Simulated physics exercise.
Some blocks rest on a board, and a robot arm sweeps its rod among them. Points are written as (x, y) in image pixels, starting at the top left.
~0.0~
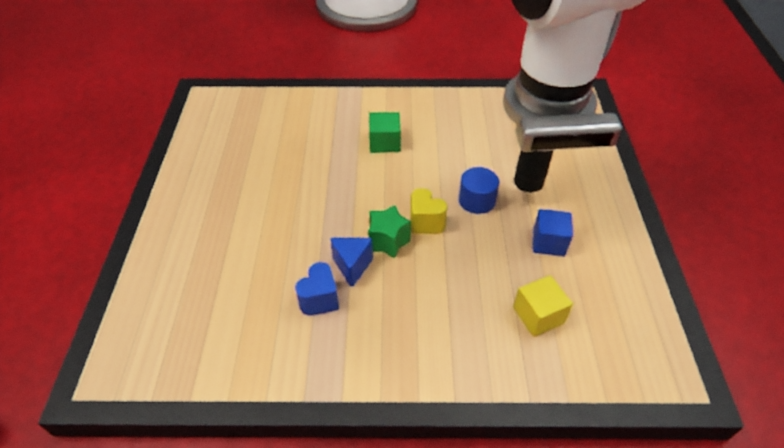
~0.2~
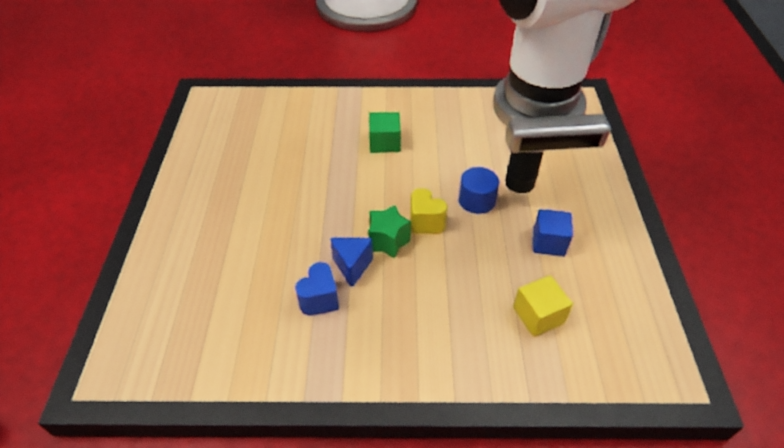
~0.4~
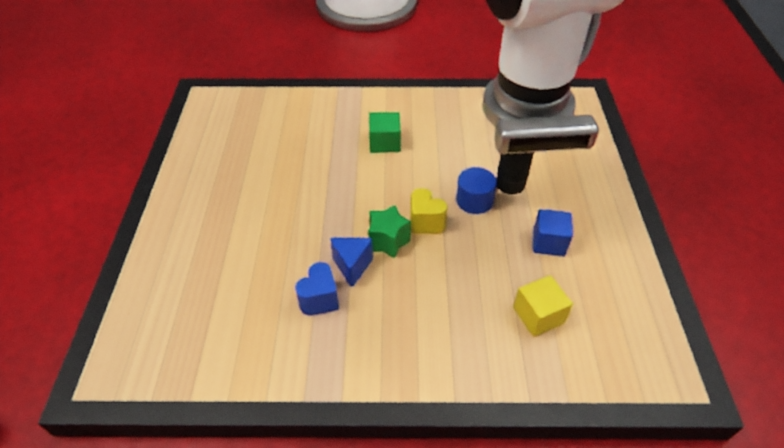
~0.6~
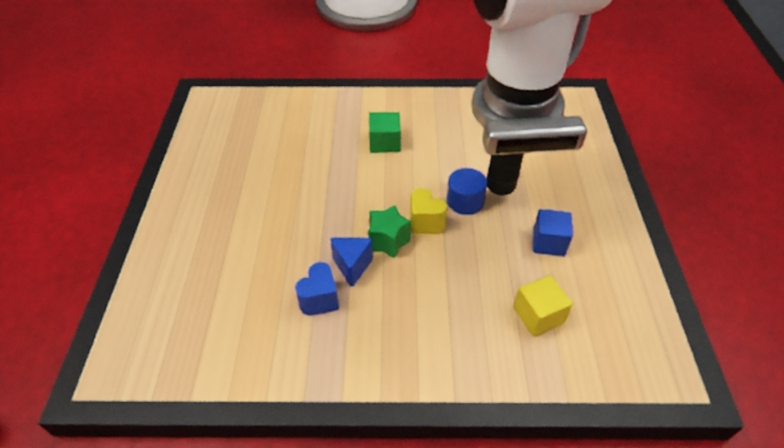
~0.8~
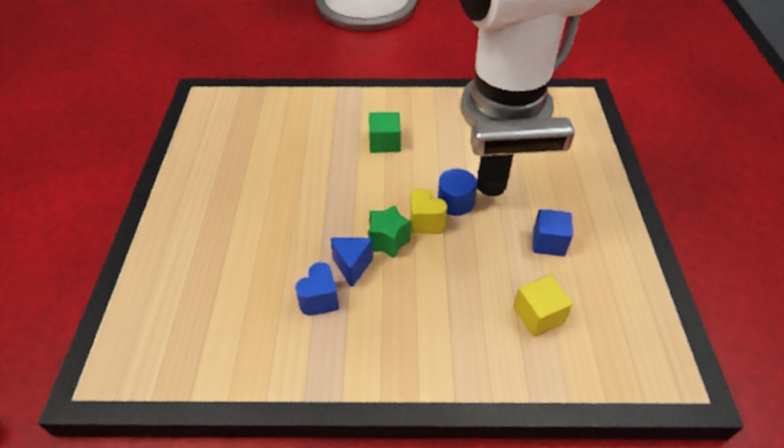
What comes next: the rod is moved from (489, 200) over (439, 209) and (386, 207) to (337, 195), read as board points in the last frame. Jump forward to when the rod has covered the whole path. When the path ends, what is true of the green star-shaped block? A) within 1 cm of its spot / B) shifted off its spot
B.
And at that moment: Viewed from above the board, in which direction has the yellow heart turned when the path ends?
It spins against the clock.
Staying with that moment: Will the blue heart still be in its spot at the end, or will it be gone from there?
It keeps its spot.
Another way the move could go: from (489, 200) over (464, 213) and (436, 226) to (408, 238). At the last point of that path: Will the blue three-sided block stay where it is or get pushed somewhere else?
The block in question is displaced by the end.
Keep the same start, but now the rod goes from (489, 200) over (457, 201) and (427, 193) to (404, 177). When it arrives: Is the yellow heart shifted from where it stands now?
Yes, it checks out.
What follows on the original path. One third of the way, rod (439, 196); yellow heart (413, 205), turned 35° anticlockwise; blue round block (407, 178).
Two thirds of the way, rod (386, 194); green star-shaped block (377, 225); yellow heart (405, 210), turned 50° anticlockwise; blue round block (365, 167).
At the end, rod (336, 181); blue heart still; green star-shaped block (377, 225); yellow heart (405, 210), turned 50° anticlockwise; blue round block (338, 150); blue square still.
